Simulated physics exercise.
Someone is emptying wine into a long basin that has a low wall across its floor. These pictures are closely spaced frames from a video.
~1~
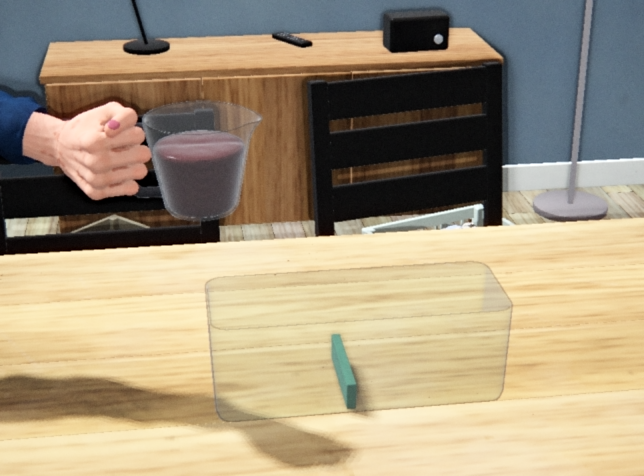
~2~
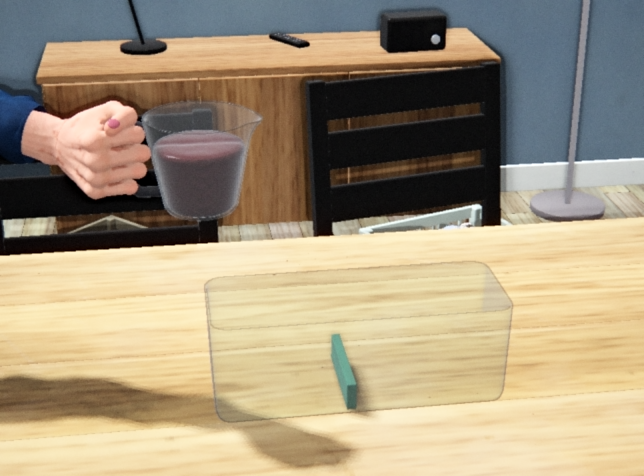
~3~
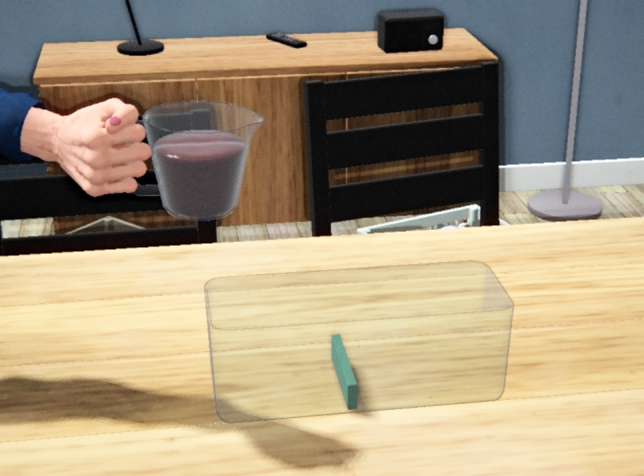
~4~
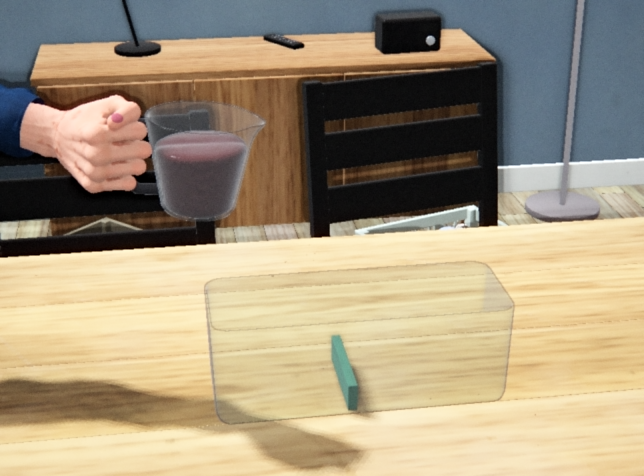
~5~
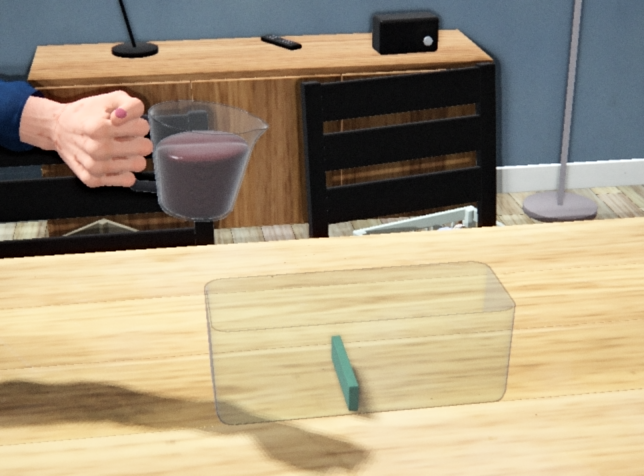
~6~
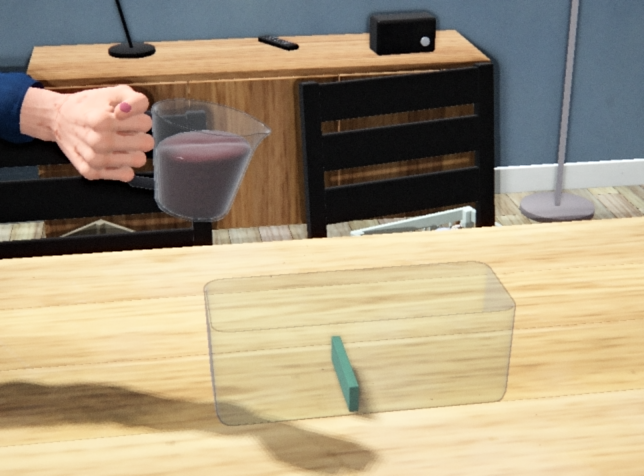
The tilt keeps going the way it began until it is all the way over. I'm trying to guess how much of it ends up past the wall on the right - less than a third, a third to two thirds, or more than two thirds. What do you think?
Most likely the right of the wall will hold too little for one third.
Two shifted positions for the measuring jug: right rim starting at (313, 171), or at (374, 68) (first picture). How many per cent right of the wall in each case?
Roughly 75 percent on the first try and 85 percent on the second.
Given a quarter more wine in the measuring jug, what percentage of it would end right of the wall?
35 %.
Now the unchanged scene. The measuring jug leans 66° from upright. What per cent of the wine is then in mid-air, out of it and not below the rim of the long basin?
It comes to 20 per cent or so.
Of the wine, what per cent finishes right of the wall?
15 %.
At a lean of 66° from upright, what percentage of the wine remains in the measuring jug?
Around 80 in a hundred has not poured out yet.
A moment on, the measuring jug is tipped part way and 79 per cent is still to pour, 2 is left of the wall and 0 right of it.
Next, the measuring jug is tipped right over and 13 per cent is still to pour, 55 is left of the wall and 12 right of it.
Then the measuring jug is tipped right over and 0 per cent is still to pour, 82 is left of the wall and 15 right of it.
Later the measuring jug is tipped right over and 0 per cent is still to pour, 81 is left of the wall and 15 right of it.
At rest 81 per cent lies left of the wall, 16 right of it and 3 outside.
